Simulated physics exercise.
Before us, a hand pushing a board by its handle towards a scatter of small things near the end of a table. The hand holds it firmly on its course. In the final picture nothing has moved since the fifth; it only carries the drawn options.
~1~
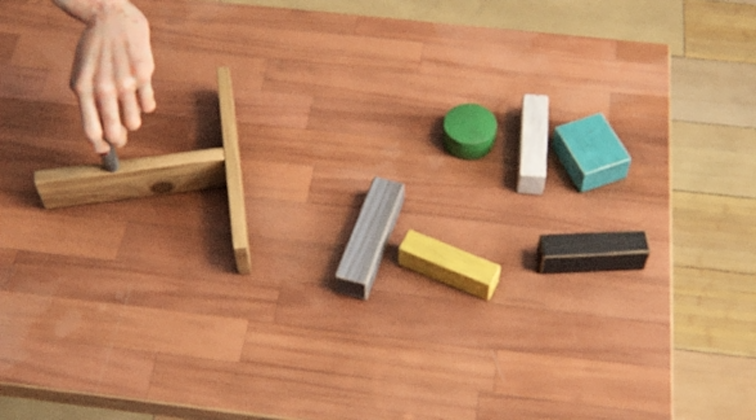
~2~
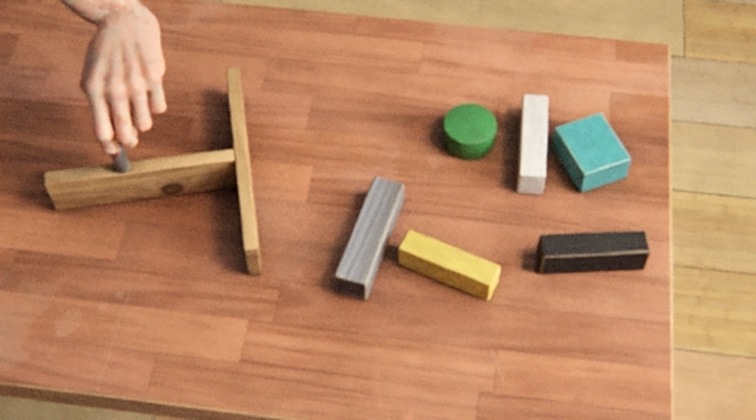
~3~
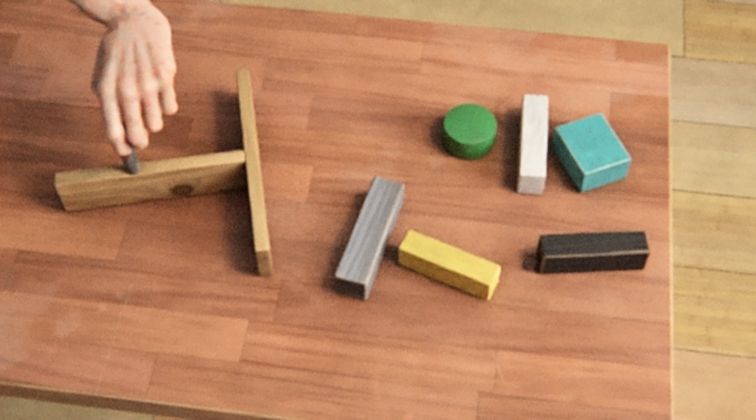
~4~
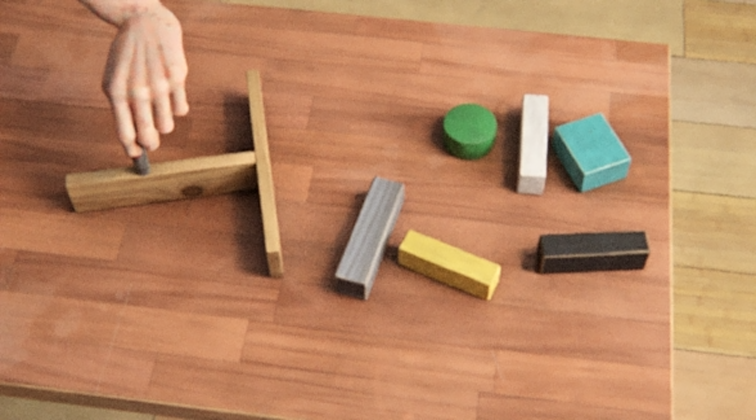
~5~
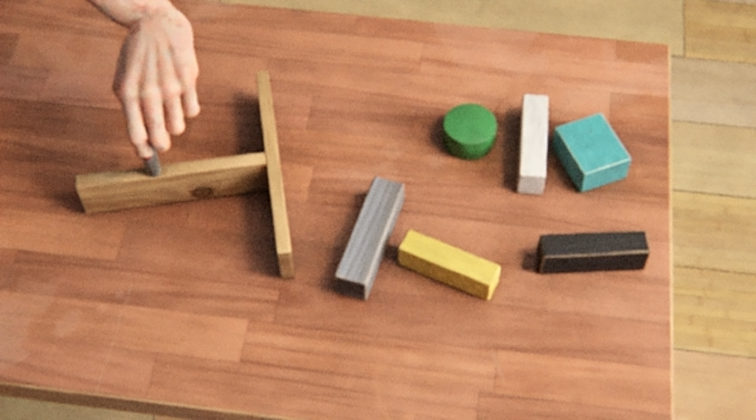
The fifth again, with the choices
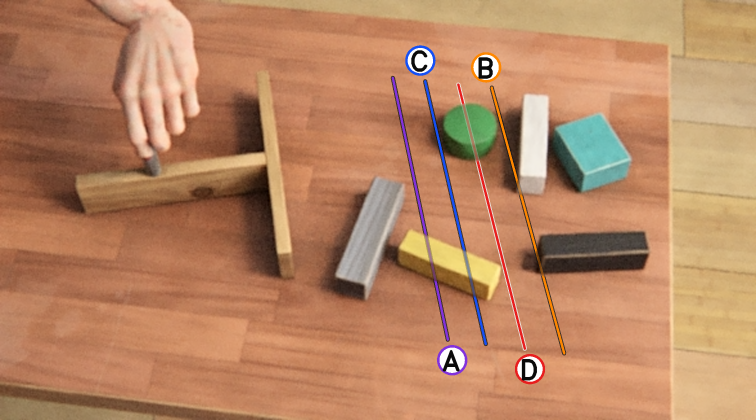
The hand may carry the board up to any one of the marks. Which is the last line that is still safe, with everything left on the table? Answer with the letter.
The farthest safe stop is B.
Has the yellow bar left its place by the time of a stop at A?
Yes.
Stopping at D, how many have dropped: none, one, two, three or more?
In all, none.
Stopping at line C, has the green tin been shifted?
No.
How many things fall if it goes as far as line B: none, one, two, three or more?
In all, none.
On the copy, A at (418, 198); B at (525, 210); C at (453, 202); D at (489, 206).
On B. First, board (363, 166); yellow bar (465, 265); grey stick (396, 237).
Then, board (453, 176); yellow bar (523, 267); grey stick (487, 247).
Finally, board (523, 183); black stick (656, 252); turquoise block (610, 155); nothing has fallen.
By contrast, A is safe but short; C is safe but short; D is safe but short.
